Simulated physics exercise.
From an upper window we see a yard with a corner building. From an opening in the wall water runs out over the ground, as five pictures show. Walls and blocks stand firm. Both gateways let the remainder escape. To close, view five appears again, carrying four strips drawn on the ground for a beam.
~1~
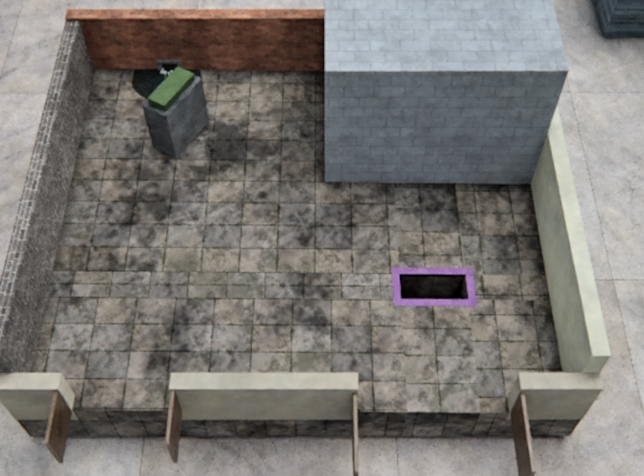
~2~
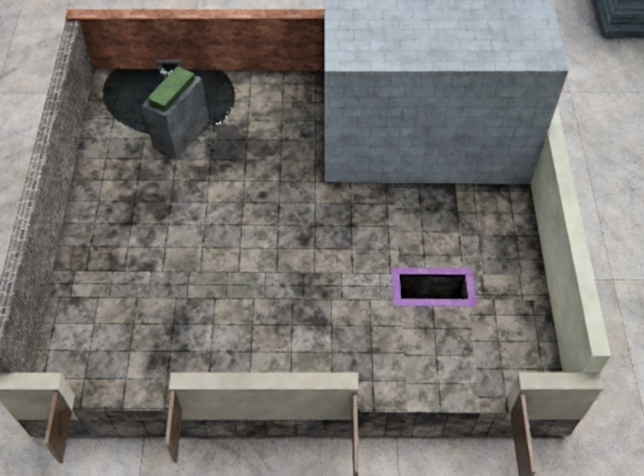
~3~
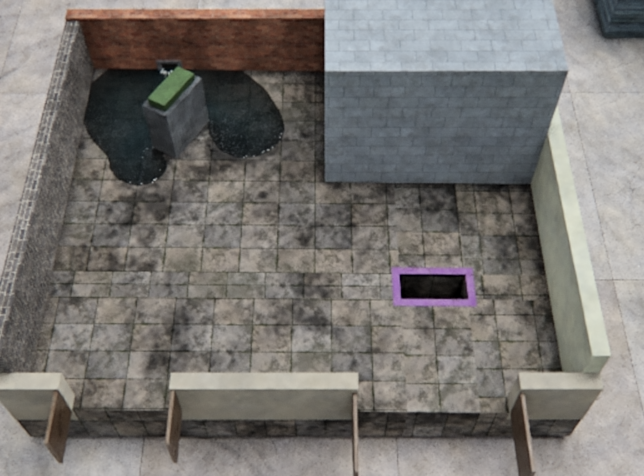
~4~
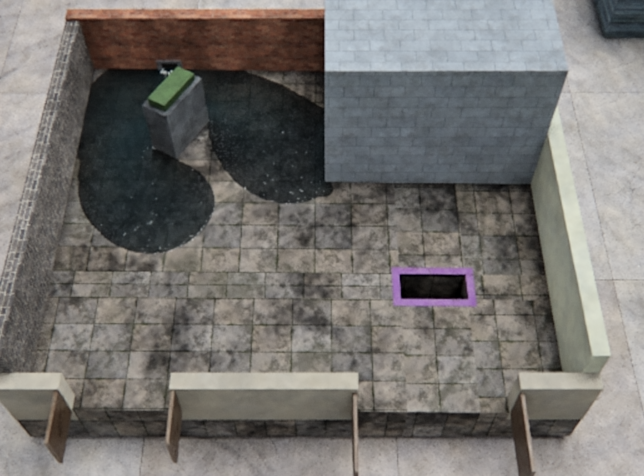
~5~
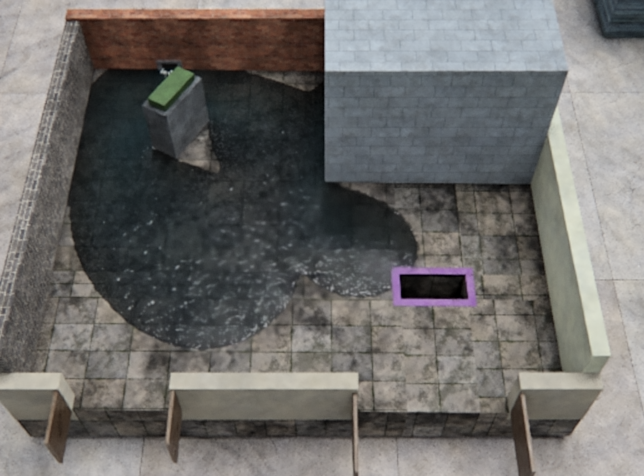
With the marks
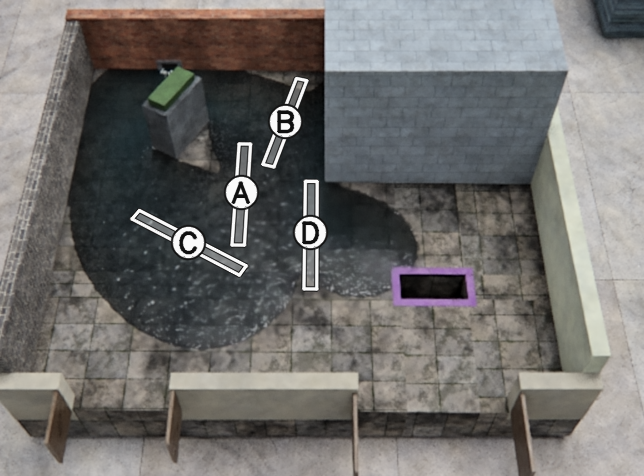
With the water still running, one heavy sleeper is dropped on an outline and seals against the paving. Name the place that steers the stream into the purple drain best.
C is best.
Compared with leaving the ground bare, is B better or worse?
Worse.
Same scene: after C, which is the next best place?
The answer is A.
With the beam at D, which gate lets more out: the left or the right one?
More leaves on the right.
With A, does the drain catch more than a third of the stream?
No, it does not.
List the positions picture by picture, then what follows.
Outfall at (170, 65); purple drain at (433, 287); open gate at (432, 397); open gate at (127, 395); water covers 2 % of the ground and shows as far out as (137, 88); purple drain still dry.
Water covers 7 % of the ground and shows as far out as (131, 126); purple drain still dry.
Water covers 14 % of the ground and shows as far out as (259, 151); purple drain still dry.
Water covers 26 % of the ground and shows as far out as (168, 247); purple drain still dry.
Water covers 48 % of the ground and shows as far out as (410, 258); purple drain still dry.
On the marked copy, A from (238, 245) to (244, 144); B from (268, 165) to (301, 79); C from (135, 214) to (242, 270); D from (310, 288) to (311, 181).
With A, about 18 % of the stream runs into the purple drain, about 79 % out by the gates.
With B, about 14 % of the stream runs into the purple drain, about 82 % out by the gates.
With C, about 25 % of the stream runs into the purple drain, about 72 % out by the gates.
With D, about 12 % of the stream runs into the purple drain, about 84 % out by the gates.
